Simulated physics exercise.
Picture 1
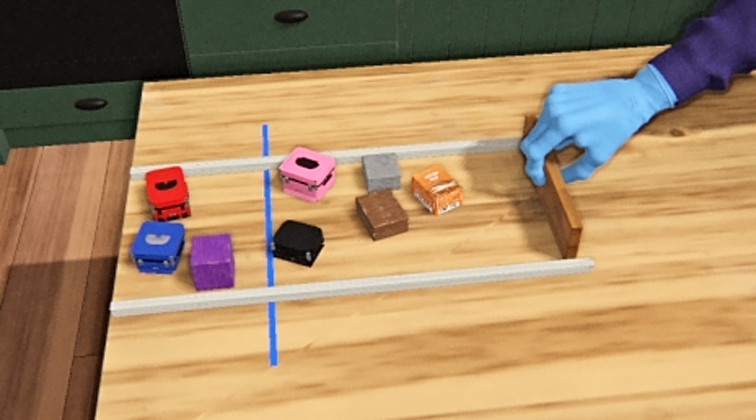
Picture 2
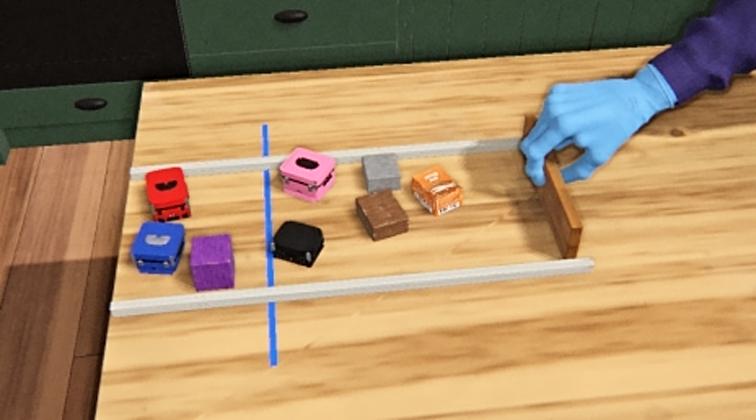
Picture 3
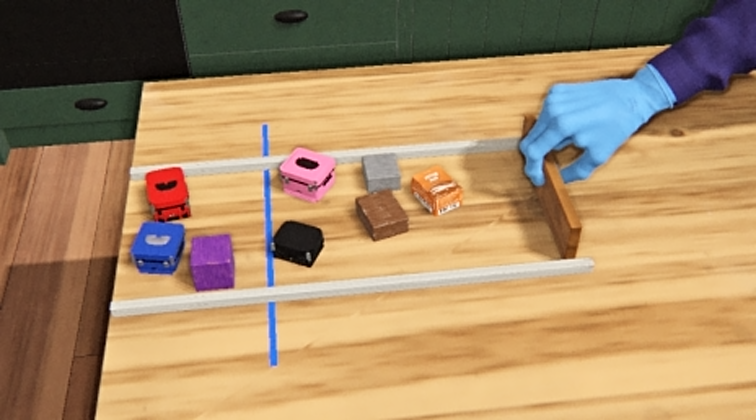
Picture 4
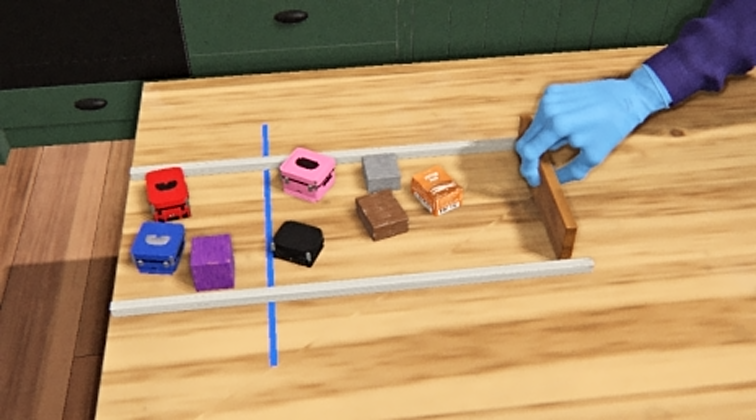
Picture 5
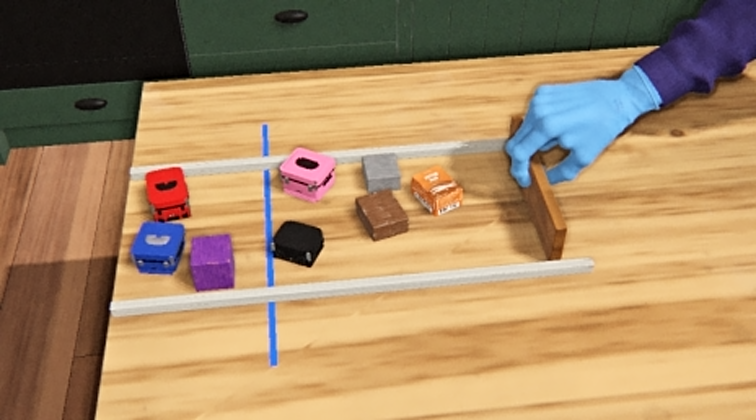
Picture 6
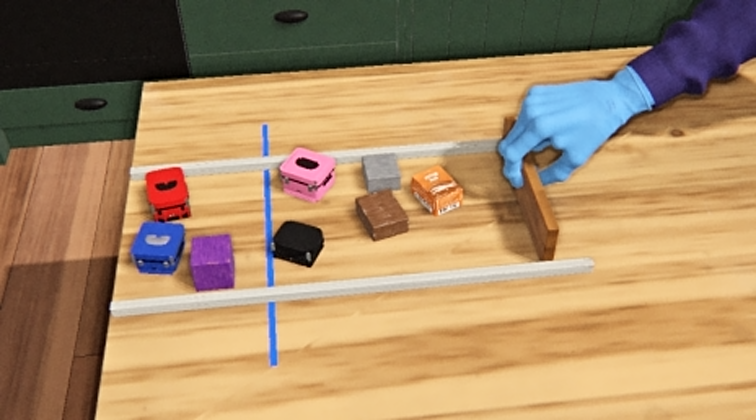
A blue-gloved hand slides a wooden board slightly left between two rails toward scattered small objects.
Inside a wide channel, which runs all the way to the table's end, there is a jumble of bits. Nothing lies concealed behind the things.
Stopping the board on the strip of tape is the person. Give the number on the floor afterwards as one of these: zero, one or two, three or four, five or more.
On the floor afterwards: Zero.
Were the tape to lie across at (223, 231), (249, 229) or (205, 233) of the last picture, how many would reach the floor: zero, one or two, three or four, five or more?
In turn: One to two, none, one to two.
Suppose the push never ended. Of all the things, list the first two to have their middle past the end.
Earliest first: The red case, then the blue case.
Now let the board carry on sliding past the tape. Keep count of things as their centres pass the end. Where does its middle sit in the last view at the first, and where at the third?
(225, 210) and (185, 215).
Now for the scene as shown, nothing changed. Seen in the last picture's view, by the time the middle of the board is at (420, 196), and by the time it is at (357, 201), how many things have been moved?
So 3, and at the other place 5.
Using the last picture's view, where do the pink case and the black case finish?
About (207, 179), and the other about (248, 272).
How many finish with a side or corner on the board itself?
At rest, 4 are in contact.
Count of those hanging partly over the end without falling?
The count is 0.
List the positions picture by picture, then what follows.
The first picture shows blue case (160, 249); red case (168, 195); purple block (213, 262); board (549, 185); tape (269, 227).
The second picture shows red case (168, 195); brown block (382, 215).
The third picture shows purple block (213, 263); orange box (437, 190).
The fourth picture shows blue case (160, 249); board (544, 185).
The fifth picture shows red case (168, 195); grey block (381, 173).
The sixth picture shows blue case (160, 249); red case (168, 195); purple block (213, 263); board (528, 187); tape (269, 227).
Early on, none off yet; blue case at rest near (160, 249); red case at rest near (168, 195); purple block at rest near (213, 263).
Finally, the number that fall off is zero.
